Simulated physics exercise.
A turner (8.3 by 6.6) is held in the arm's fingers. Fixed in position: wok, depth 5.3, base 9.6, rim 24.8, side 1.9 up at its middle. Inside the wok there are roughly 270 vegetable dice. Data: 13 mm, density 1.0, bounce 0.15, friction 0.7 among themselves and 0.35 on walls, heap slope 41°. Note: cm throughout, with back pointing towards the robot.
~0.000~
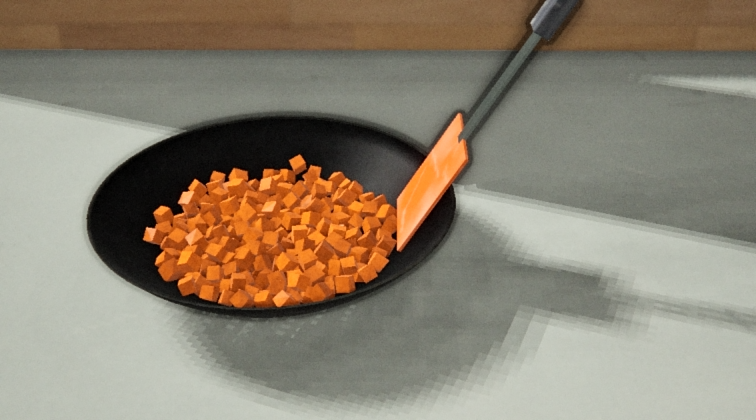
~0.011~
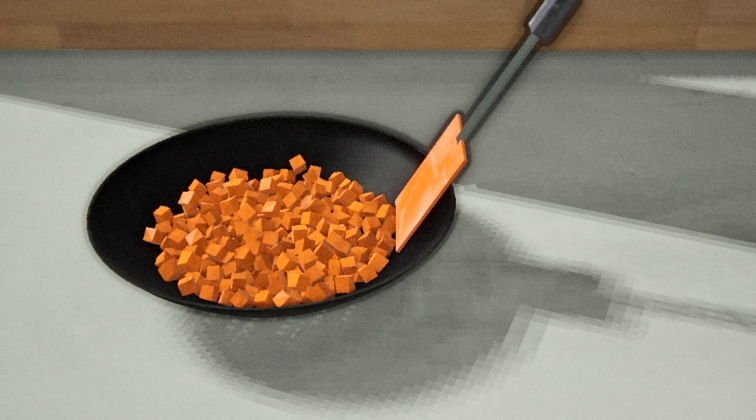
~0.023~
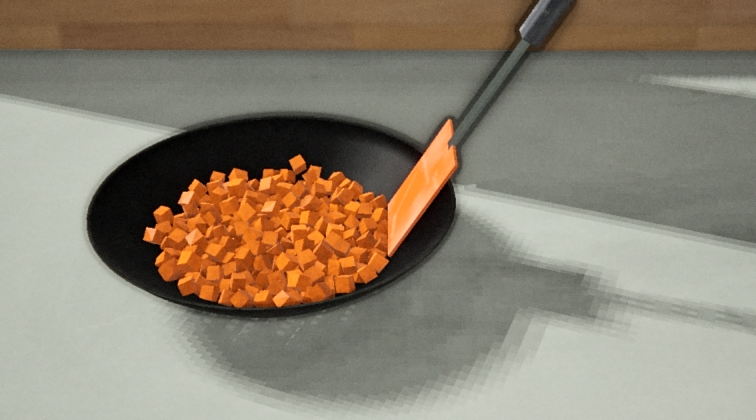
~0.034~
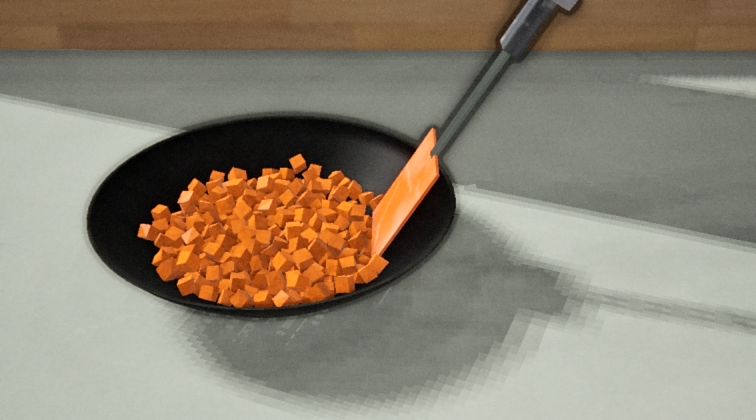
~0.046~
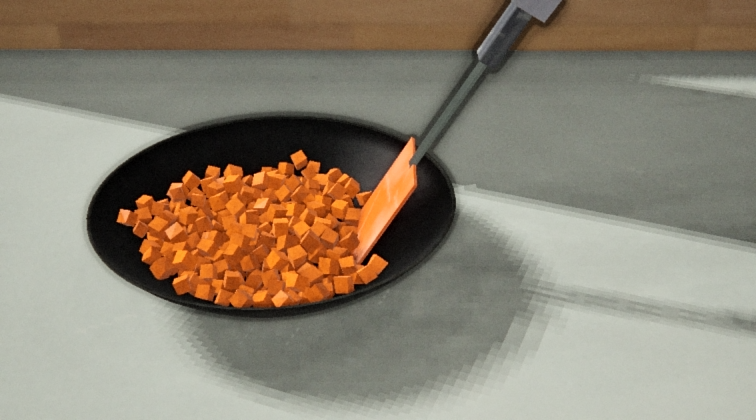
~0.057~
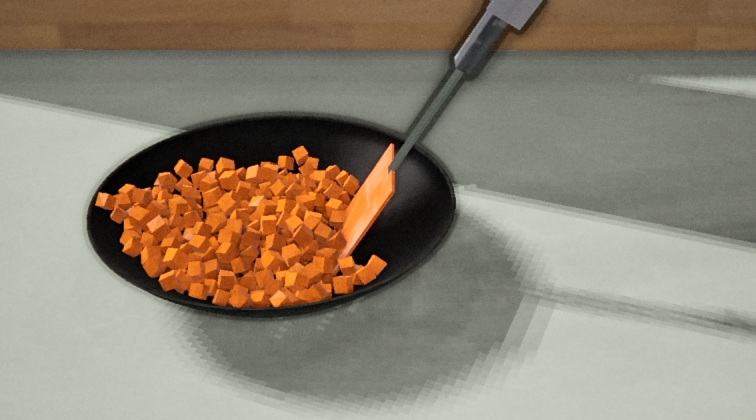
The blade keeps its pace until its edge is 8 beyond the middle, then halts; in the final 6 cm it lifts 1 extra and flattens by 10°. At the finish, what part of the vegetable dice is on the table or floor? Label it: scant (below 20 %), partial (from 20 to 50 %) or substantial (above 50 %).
Substantial (above 50 %).
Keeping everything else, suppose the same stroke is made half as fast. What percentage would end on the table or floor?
It would be roughly 45 percent.
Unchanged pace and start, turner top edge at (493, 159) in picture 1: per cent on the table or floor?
Spill: Approx. 55 per cent.
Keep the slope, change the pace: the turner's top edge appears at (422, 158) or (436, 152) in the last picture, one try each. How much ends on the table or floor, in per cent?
I'd estimate close to 45 and 35 in a hundred.
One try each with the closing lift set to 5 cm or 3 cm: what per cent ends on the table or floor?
I'd put it near 45 in a hundred, then near 55 in a hundred.
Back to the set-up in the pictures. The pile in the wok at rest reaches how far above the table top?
Some 4.0 cm above the table.
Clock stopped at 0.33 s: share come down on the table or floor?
It comes to some 25 in a hundred.
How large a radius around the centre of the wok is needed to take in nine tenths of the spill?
Seen from above, roughly 45 cm.
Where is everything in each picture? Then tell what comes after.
The first frame shows turner top edge at (464, 136), sloping 59°; upper third of the load around (276, 227), from x 155 to 390, top at y 165; 270 in the wok.
The second frame shows turner top edge at (462, 137), sloping 59°; upper third of the load around (276, 227), from x 155 to 390, top at y 165.
The third frame shows turner top edge at (453, 142), sloping 59°; upper third of the load around (276, 227), from x 155 to 385, top at y 165.
The fourth frame shows turner top edge at (436, 151), sloping 59°; upper third of the load around (273, 223), from x 150 to 380, top at y 165.
The fifth frame shows turner top edge at (414, 161), sloping 59°; upper third of the load around (249, 220), from x 125 to 375, top at y 160.
The sixth frame shows turner top edge at (393, 167), sloping 59°; upper third of the load around (226, 209), from x 105 to 375, top at y 155; 270 in the wok.
After 0.09 s, sloping 59°, highest piece 8 above the table; 266 in the wok, 4 on the blade or in flight.
After 0.12 s, sloping 56°, highest piece 10 above the table; 248 in the wok, 22 on the blade or in flight.
After 0.33 s, sloping 49°, highest piece 11 above the table; 111 in the wok, 73 on the table or floor, 86 on the blade or in flight.
After 1.38 s, sloping 49°, highest piece 4 above the table; 159 on the table or floor, 111 in the wok.
At rest, 159 on the table or floor, 111 in the wok. That is 59 % on the table or floor.
